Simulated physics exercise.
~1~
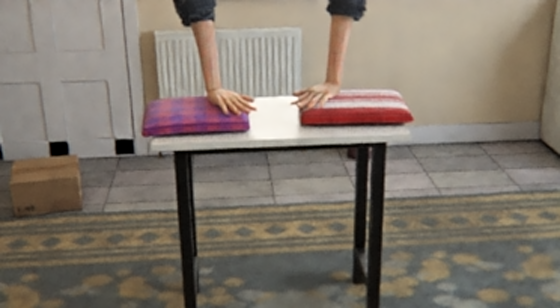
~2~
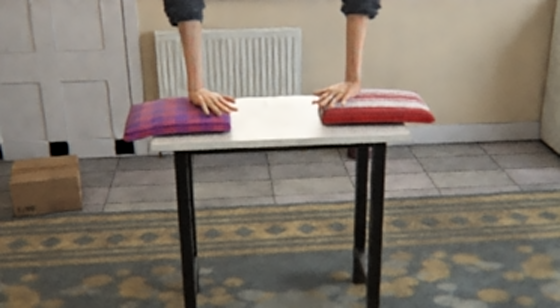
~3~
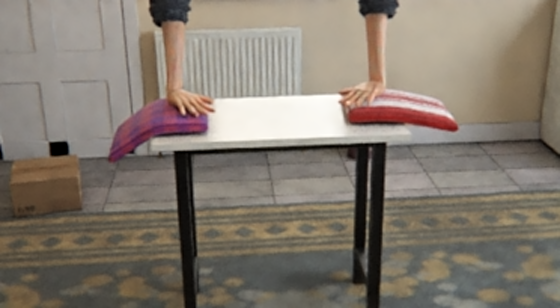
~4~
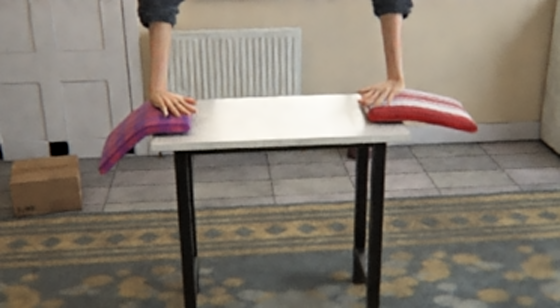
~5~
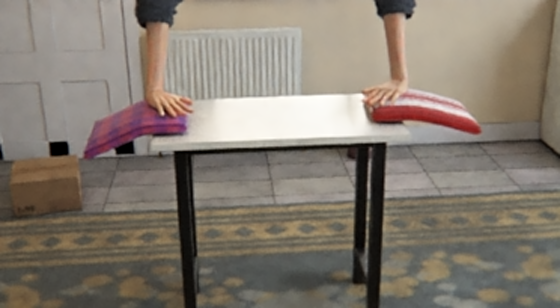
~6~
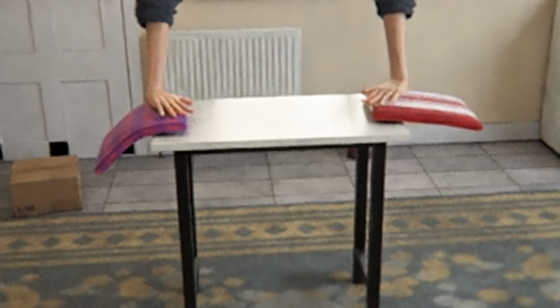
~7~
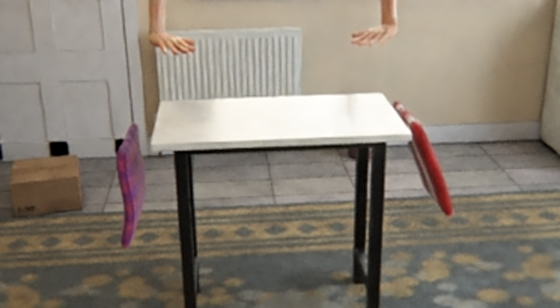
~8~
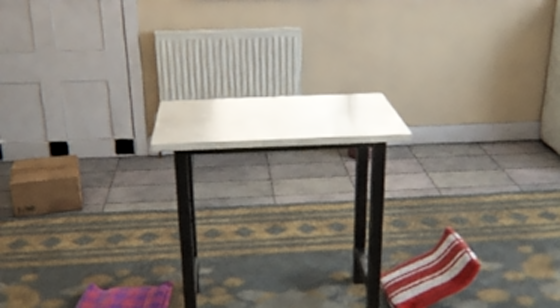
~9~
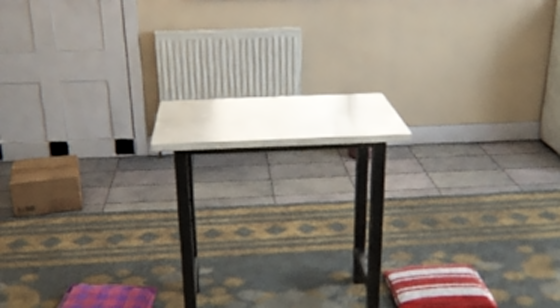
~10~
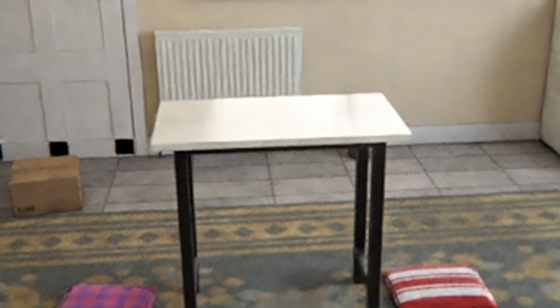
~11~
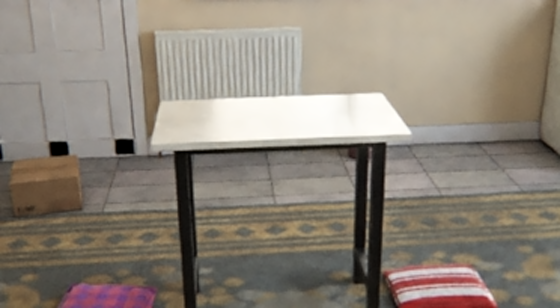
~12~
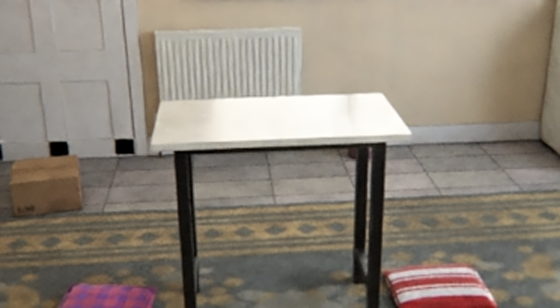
In a room with a patterned rug, two hands slid a purple cushion and a red striped one outward over opposite ends of a white table, then lifted away, and both cushions dropped and stayed on the floor.
